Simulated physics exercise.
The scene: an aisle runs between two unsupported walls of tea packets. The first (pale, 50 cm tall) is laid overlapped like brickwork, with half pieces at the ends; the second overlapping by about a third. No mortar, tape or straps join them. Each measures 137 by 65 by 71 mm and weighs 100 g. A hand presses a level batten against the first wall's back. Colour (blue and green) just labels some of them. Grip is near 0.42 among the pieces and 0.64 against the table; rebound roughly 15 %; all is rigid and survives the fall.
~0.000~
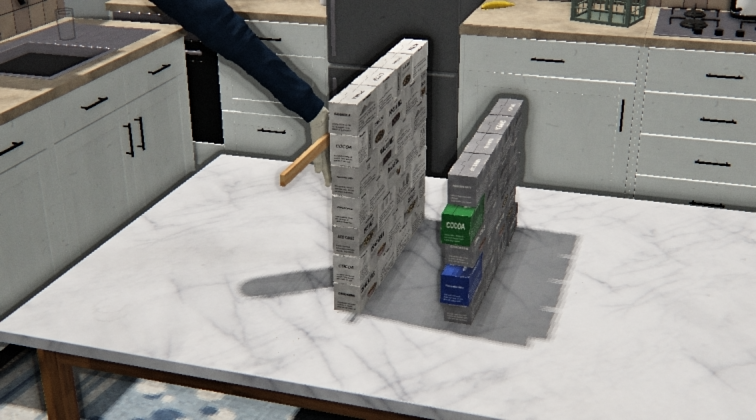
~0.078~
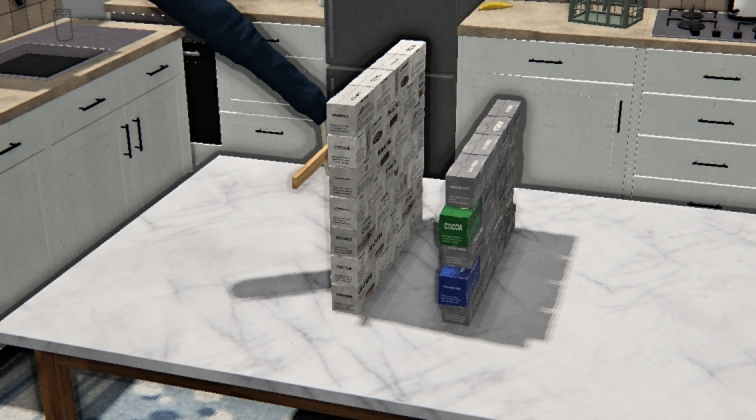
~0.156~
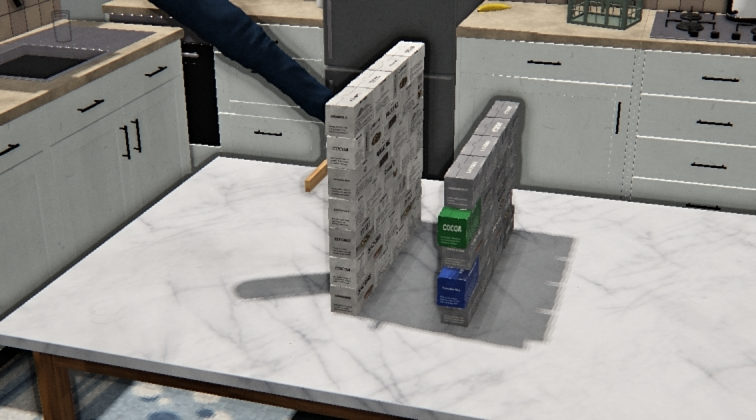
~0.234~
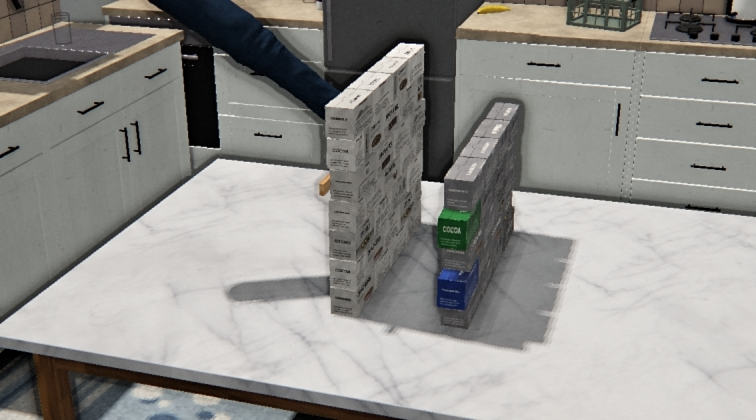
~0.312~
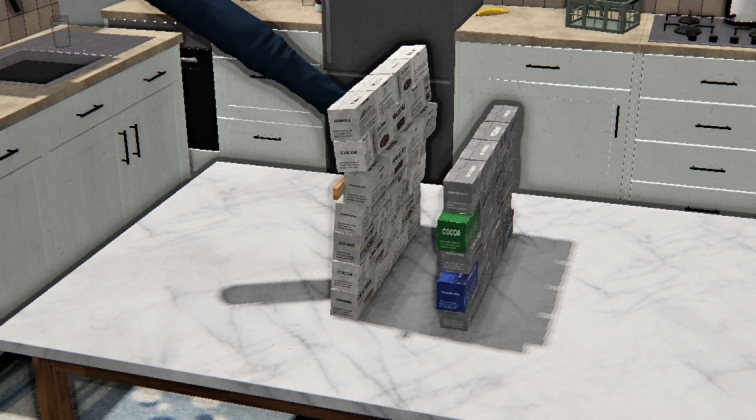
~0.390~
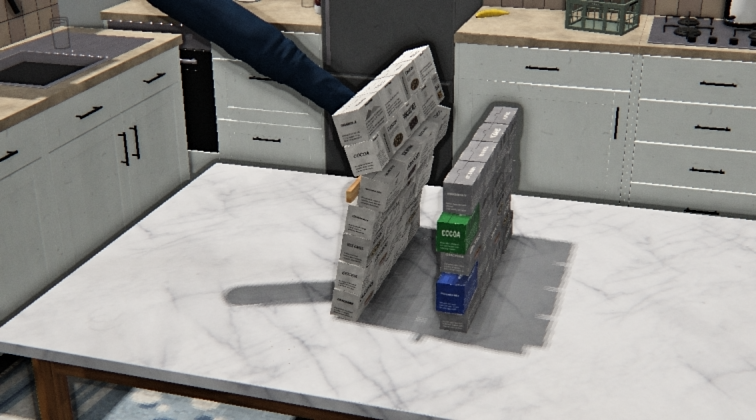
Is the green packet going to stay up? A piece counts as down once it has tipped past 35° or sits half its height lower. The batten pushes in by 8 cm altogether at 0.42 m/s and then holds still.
That packet comes down.
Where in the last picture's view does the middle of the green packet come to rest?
At about (597, 335).
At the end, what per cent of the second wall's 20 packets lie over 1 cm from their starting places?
Shifted: 100 per cent.
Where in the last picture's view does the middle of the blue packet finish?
At about (518, 326).
By 0.56 s, 9 of the pale wall down; none of the 20 packets of the second wall down; green packet unmoved.
By 0.76 s, 27 of the pale wall down; none of the 20 packets of the second wall down, 19 disturbed; green packet tilted 28°; blue packet tilted 6°.
By 0.98 s, 27 of the pale wall down; 18 of the 20 packets of the second wall down; green packet on its side; blue packet tilted 57°, 33 mm lower.
When it is over (1.9 s), 27 of the pale wall down; 18 of the 20 packets of the second wall down; green packet on its side; blue packet on its side. In pixels of the last frame, middles, green packet near (597, 336), blue packet near (518, 326).
